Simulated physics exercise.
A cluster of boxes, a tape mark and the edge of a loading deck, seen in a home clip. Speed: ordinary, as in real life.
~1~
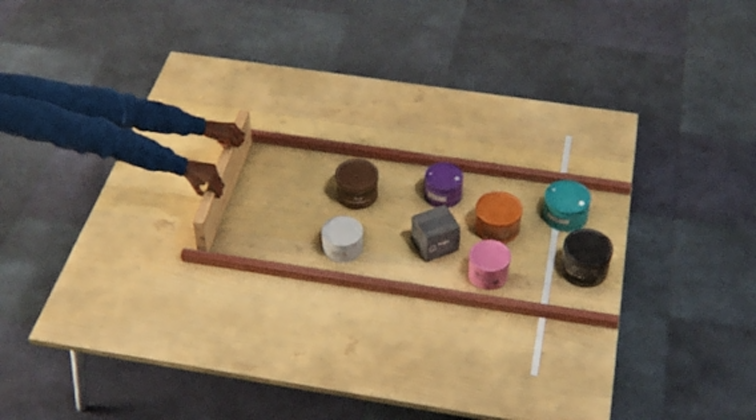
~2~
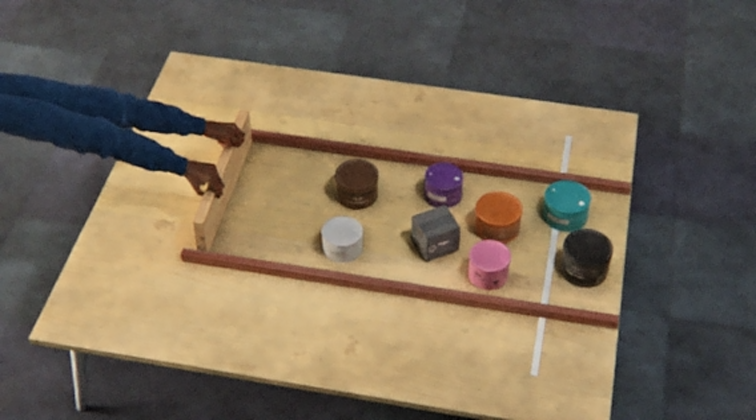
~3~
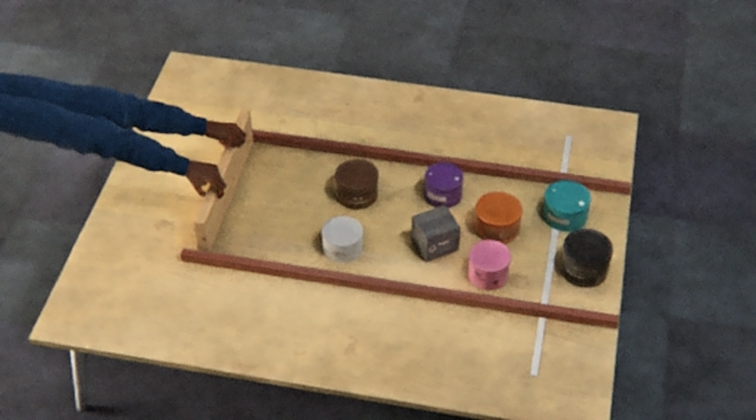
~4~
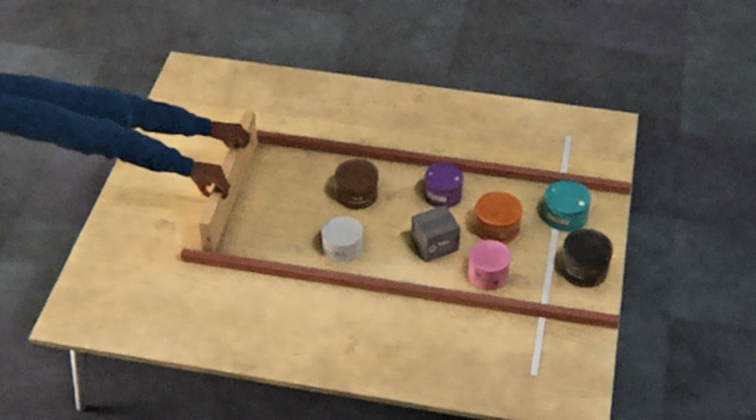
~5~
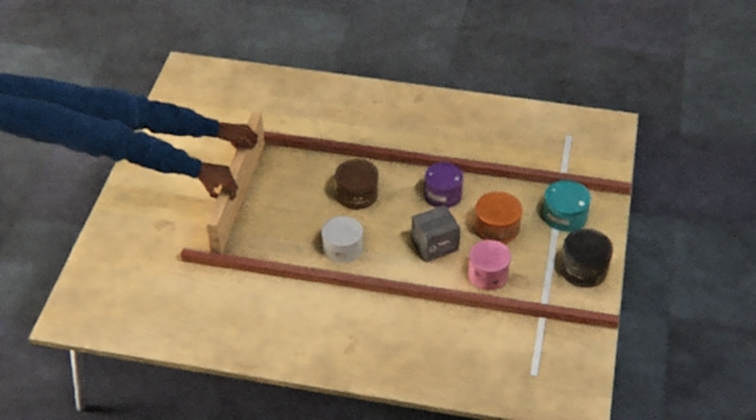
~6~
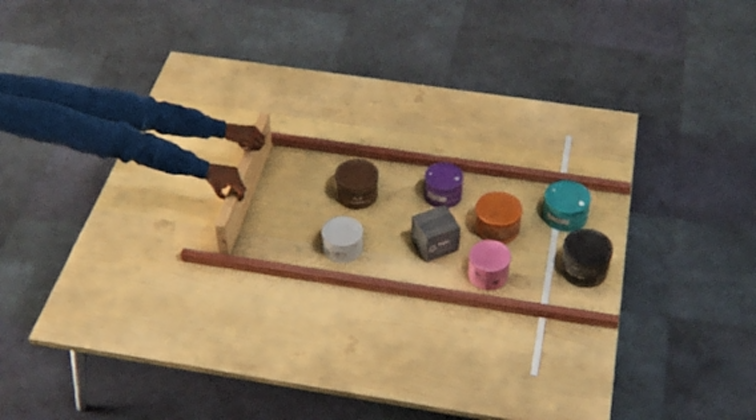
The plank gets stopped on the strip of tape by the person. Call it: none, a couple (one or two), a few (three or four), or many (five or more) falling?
Call: A couple.
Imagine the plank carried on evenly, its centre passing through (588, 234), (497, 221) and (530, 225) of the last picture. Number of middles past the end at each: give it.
Middles past end - pos 1: 5, pos 2: 0, pos 3: 0.
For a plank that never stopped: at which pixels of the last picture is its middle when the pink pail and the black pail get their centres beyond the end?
(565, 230) and (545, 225), more or less.
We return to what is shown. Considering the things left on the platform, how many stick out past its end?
The total comes out at 2.
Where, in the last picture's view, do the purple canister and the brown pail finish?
The purple canister ends at (596, 195) and the brown pail at (579, 220).
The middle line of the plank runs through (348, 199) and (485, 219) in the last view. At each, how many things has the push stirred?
Up to then 2, and up to the other point 7.
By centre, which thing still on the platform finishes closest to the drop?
That would be the orange pail.
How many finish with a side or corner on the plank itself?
Result: 2 in all.
Early on, none off yet; black pail at rest near (586, 259); turquoise canister at rest near (567, 206); orange pail at rest near (498, 218).
Finally, the number that fall off is one or two; lost, turquoise canister and black pail.
